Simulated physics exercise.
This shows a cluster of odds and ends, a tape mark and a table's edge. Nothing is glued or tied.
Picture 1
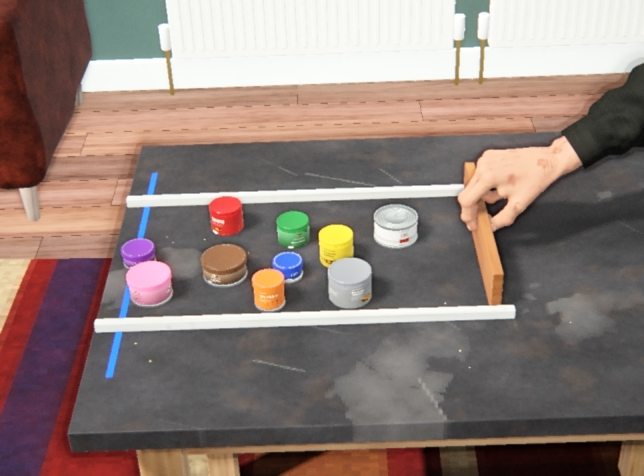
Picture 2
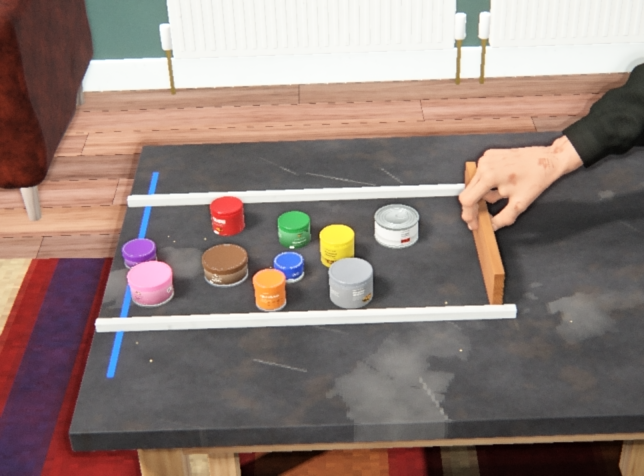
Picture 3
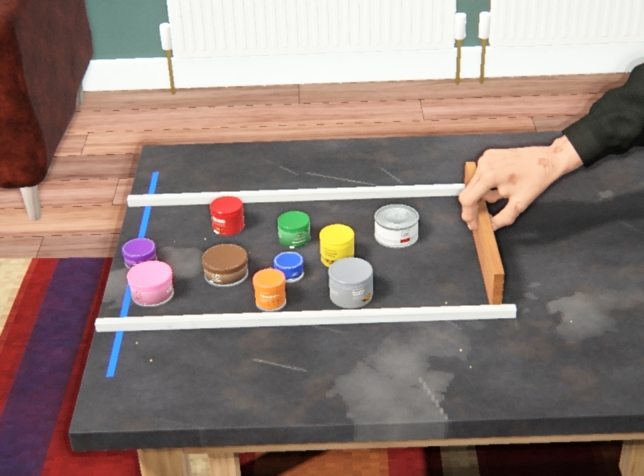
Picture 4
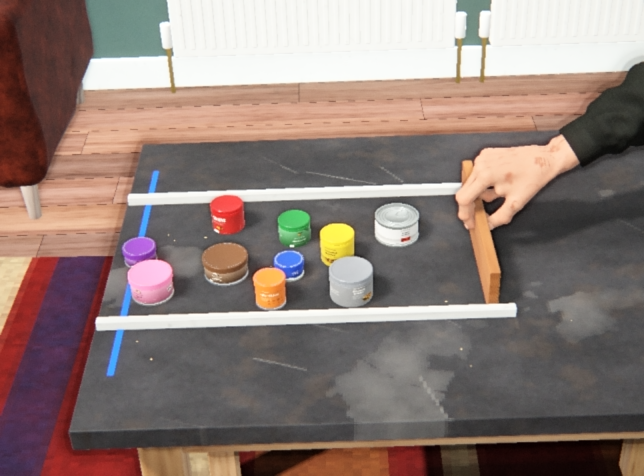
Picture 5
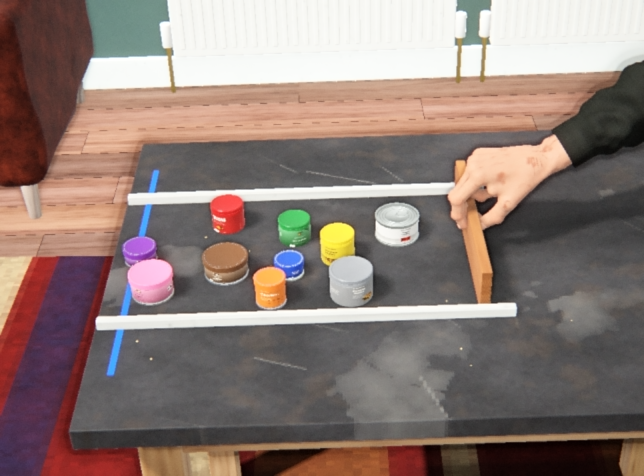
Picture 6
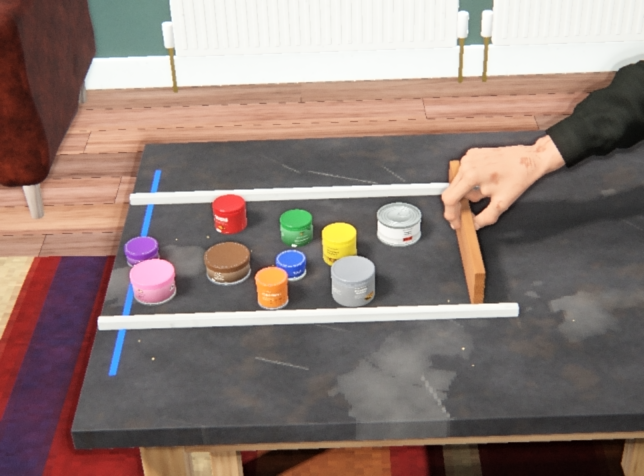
A hand slides a wooden board slightly left between white rails toward several colourful tins.
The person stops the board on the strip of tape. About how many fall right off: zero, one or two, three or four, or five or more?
Outcome: The number that fall off is five or more.
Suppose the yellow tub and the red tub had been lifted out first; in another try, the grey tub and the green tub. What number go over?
5 in the first case, 3 in the second.
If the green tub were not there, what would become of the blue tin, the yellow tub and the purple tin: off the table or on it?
The blue tin survives; the yellow tub survives; the purple tin drops off.
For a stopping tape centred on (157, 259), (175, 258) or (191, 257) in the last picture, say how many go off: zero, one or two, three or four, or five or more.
In that order: At least five; either one or two; just one or two.
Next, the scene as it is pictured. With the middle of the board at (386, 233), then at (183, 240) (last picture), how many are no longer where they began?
1 and 10.
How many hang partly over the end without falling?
5 of them.
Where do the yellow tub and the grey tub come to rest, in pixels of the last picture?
The yellow tub stops around (121, 249); the grey tub around (106, 290).
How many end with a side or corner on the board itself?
5 of them.
A little later, none off yet; purple tin at rest near (142, 253); pink pot at rest near (153, 282); red tub at rest near (230, 214).
Next, none off yet; purple tin shifted about its own width near (108, 255); pink pot shifted about its own width near (107, 287); red tub shifted well along near (179, 207).
When it is over, the number that fall off is five or more; down, green tub, orange tin, brown tin, pink pot and purple tin.
